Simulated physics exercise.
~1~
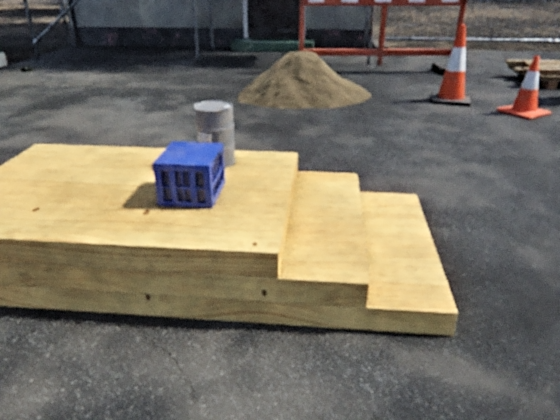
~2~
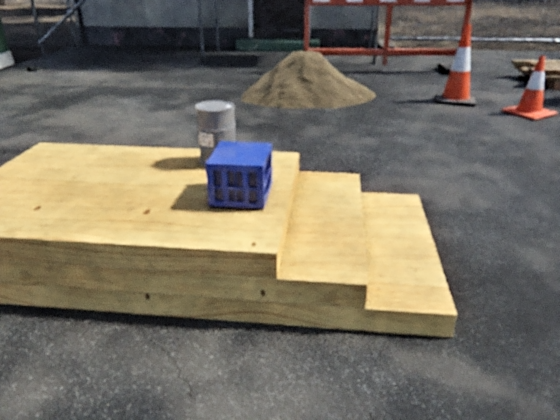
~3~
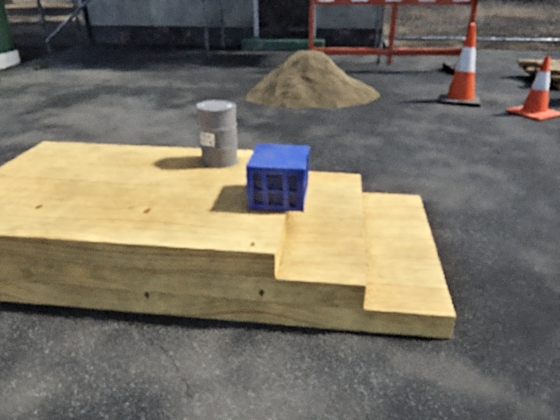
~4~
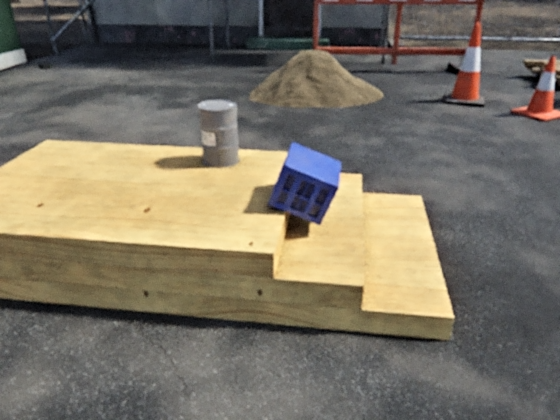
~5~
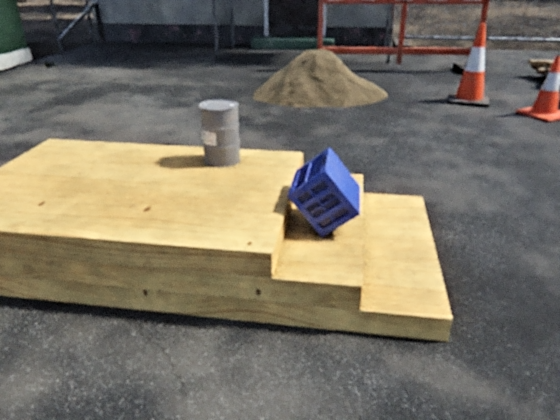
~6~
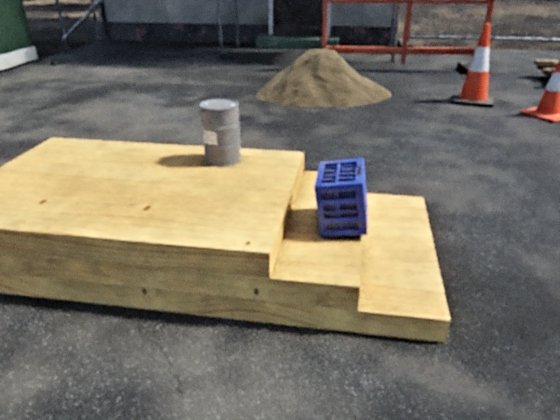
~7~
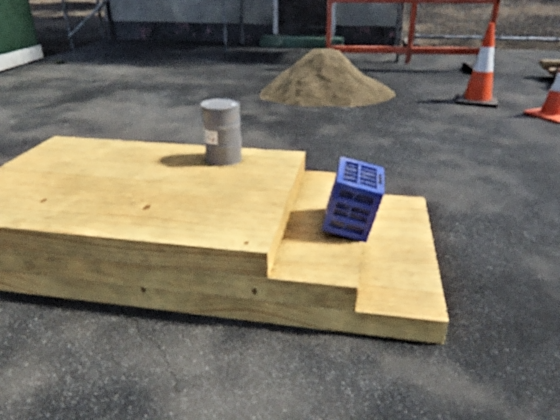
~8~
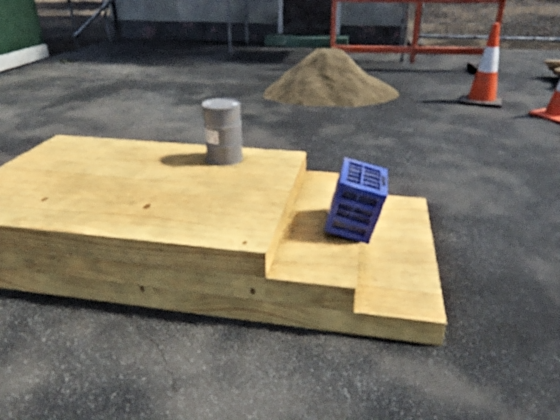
A blue crate slides right past a grey canister, tips over the edge and stops partway down.
